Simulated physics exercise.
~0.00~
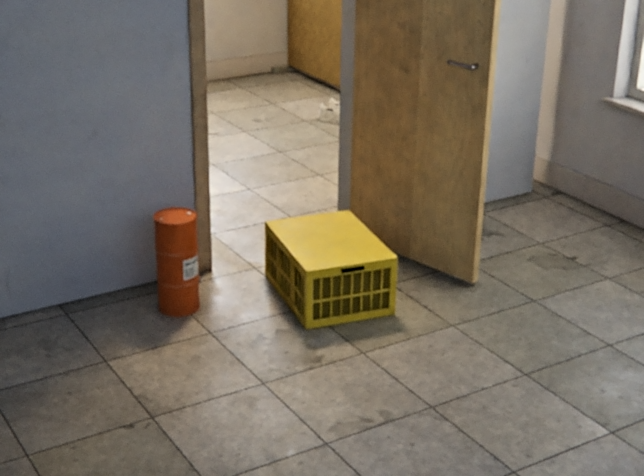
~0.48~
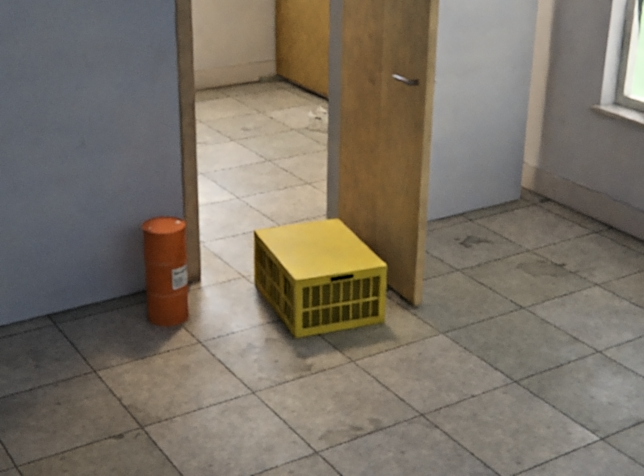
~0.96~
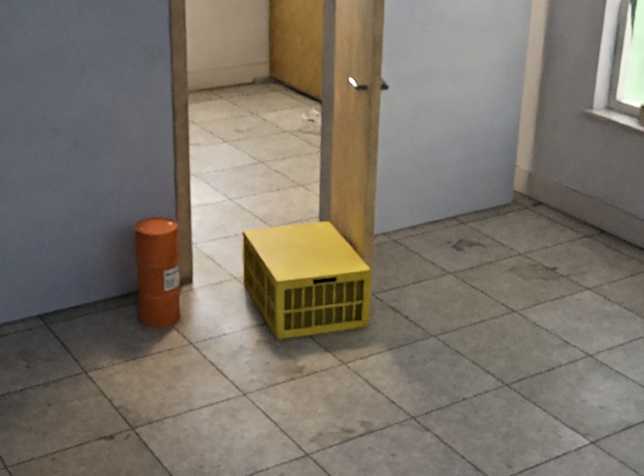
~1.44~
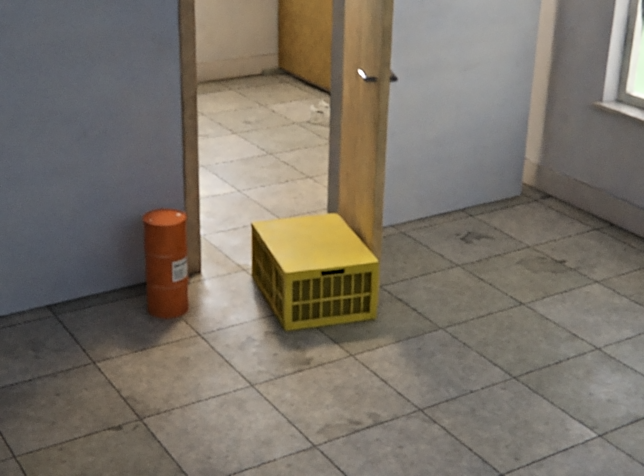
A wooden door with a metal handle begins wide open, its broad face angled out into a grey-walled room with a tiled floor. It swings left toward the doorway, and its visible face narrows as it nears a yellow slatted crate sitting in front of the opening. The door turns until it is seen almost edge-on, its lower part behind the crate. There it stops short of shutting and holds nearly the same angle, while the view sways slightly. At the end the doorway is still open, with the crate and the orange canister to its left both in place.
